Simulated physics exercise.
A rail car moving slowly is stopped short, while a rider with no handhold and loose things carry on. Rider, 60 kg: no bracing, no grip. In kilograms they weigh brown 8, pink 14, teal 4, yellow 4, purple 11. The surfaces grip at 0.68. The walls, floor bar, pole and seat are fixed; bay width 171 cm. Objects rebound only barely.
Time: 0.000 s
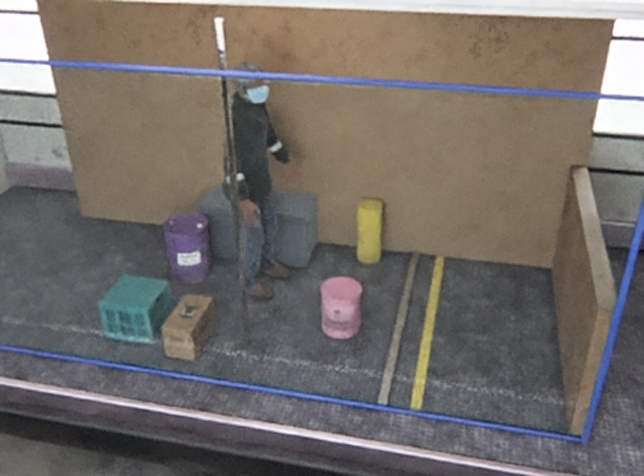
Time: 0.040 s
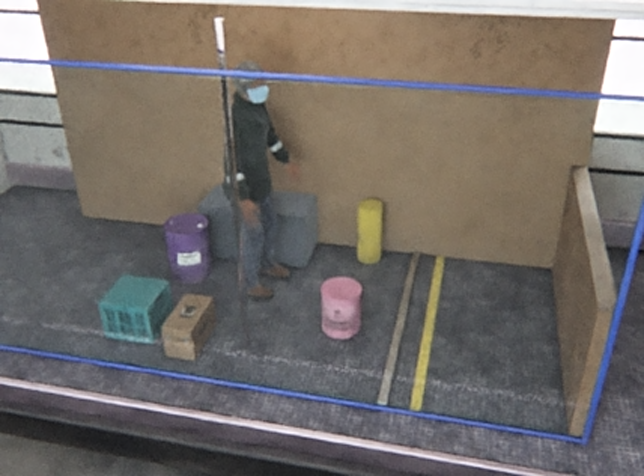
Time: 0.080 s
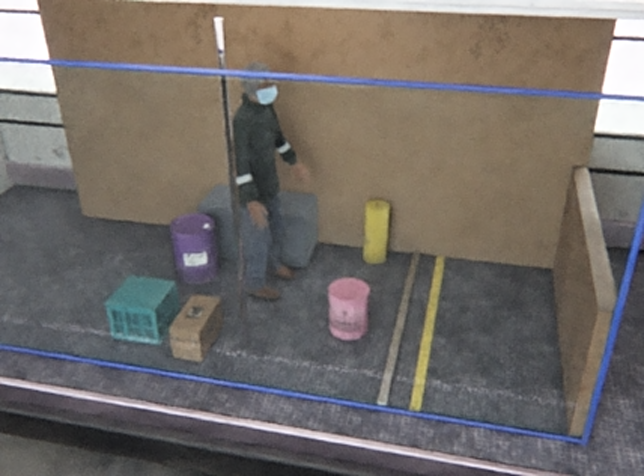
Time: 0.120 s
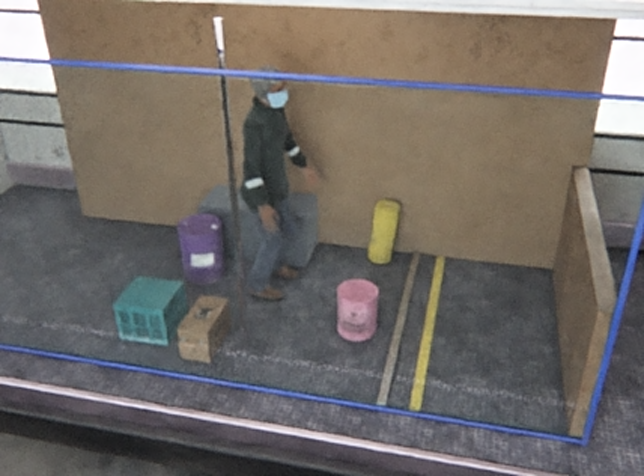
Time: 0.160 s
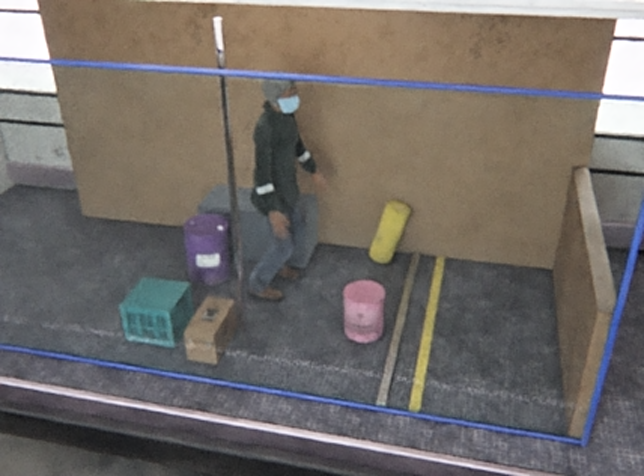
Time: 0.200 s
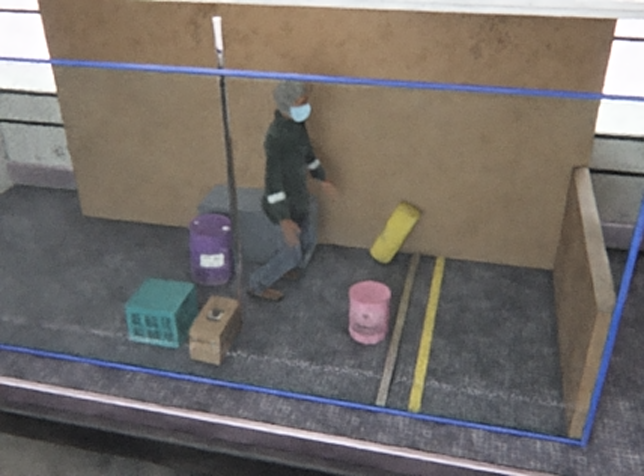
A masked person standing by a pole lurched to the right, knees bending, while the purple drum, green crate, brown box and pink bucket slid slightly right and the yellow cylinder tilted steeply rightward.
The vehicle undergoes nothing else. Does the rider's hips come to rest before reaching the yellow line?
Yes, it stays short of the yellow line.
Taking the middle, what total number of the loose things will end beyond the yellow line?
That comes to 0.
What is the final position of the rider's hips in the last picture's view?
I'd put it somewhere close to (403, 260).
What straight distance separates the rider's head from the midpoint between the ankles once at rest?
I'd say they're some 120 cm from each other.
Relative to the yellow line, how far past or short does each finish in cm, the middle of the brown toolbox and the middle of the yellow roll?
Brown toolbox 130 short, yellow roll 10 short.
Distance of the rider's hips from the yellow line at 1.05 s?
Position: Approx. 25 cm short.
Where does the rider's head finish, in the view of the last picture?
Somewhere around (474, 296) in the last picture.
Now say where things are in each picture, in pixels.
The first picture shows rider's hips (247, 180), brown toolbox (190, 326), purple drum (189, 248), yellow line (417, 397).
The second picture shows rider's hips (247, 180), brown toolbox (190, 326), purple drum (189, 248).
The third picture shows rider's hips (255, 181), brown toolbox (197, 327), purple drum (195, 249).
The fourth picture shows rider's hips (265, 184), brown toolbox (205, 328), purple drum (202, 249).
The fifth picture shows rider's hips (275, 190), brown toolbox (212, 329), purple drum (208, 249).
The sixth picture shows rider's hips (286, 197), brown toolbox (216, 329), purple drum (212, 250), yellow line (416, 399). Everything loose set off at about 1.8 m/s.
After 0.40 s the rider's hips are 70 cm short of the yellow line, near (336, 242) in the last picture's view.
After 0.65 s the rider's hips are 50 cm short of the yellow line, near (367, 239) in the last picture's view.
After 1.05 s the rider's hips are 24 cm short of the yellow line, near (405, 260) in the last picture's view.
Final state at 1.6 s, brown toolbox stops short of the yellow line; pink bucket stops short of the yellow line; teal crate stops short of the yellow line; yellow roll stops short of the yellow line; purple drum stops short of the yellow line; rider's hips stop short of the yellow line; rider's head crosses the yellow line.
